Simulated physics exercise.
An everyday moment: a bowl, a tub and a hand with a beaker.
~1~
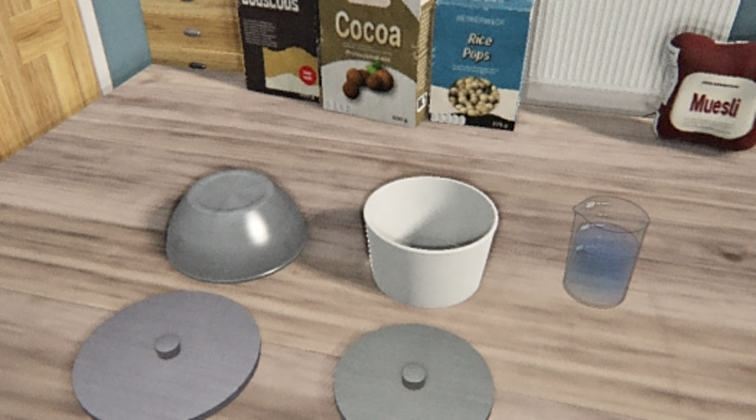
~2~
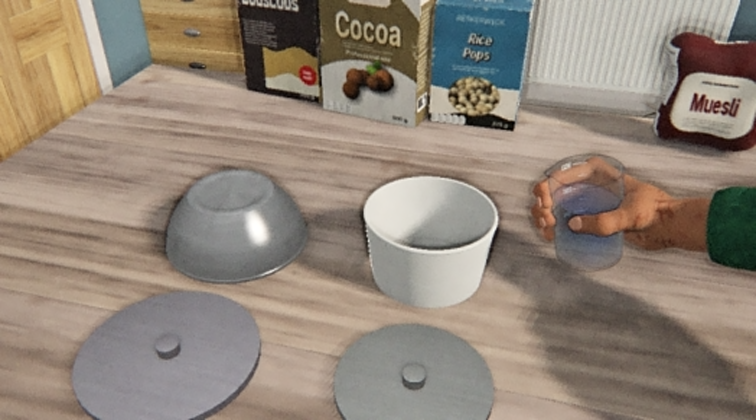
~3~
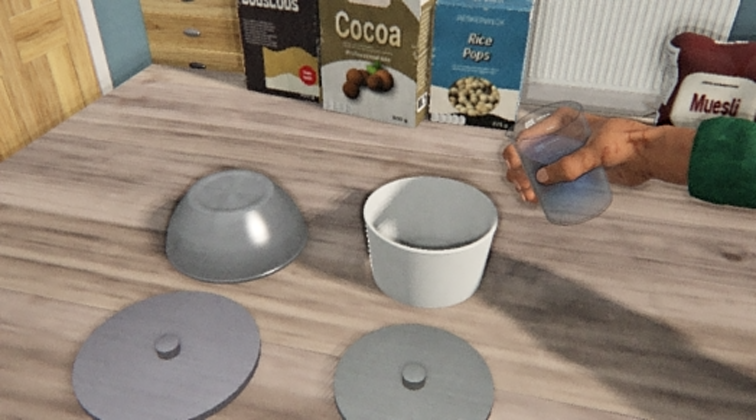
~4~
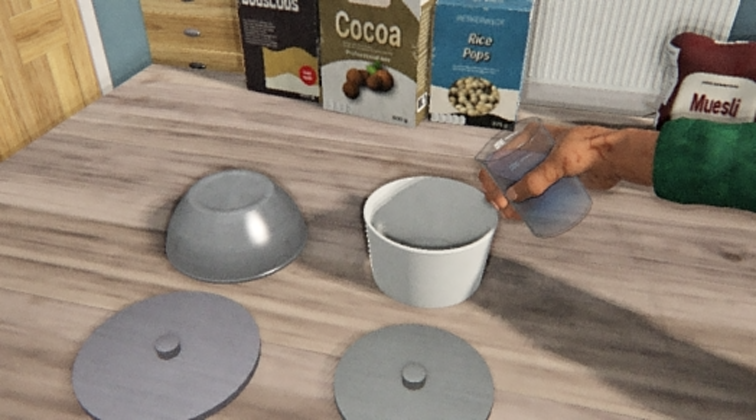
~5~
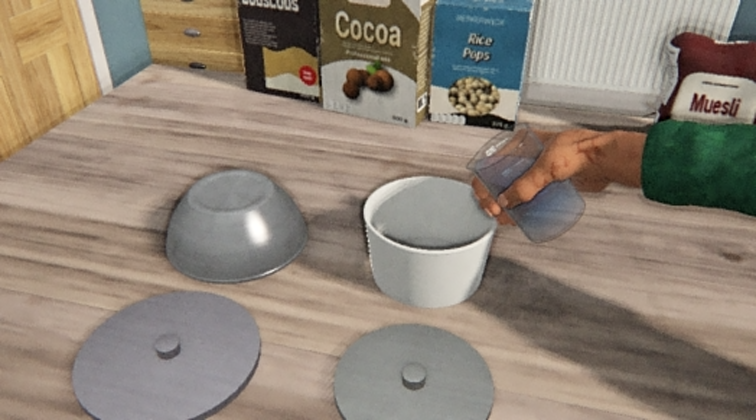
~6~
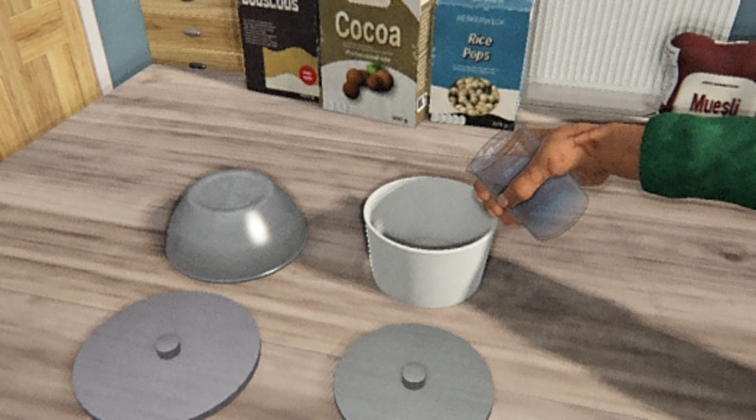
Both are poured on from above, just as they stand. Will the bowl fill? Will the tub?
Left, the bowl lets it run off outside; right, the tub fills up.
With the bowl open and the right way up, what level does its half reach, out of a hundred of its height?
Roughly 20 per cent.
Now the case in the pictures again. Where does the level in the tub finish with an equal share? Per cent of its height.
Roughly 10 per cent.
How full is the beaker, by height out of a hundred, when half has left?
Close to 30 %.
Next, the dyed water goes into the tub.
After that, it runs off the upturned base of the bowl.
Finally, the tub has its share inside; the bowl is empty, in a puddle.
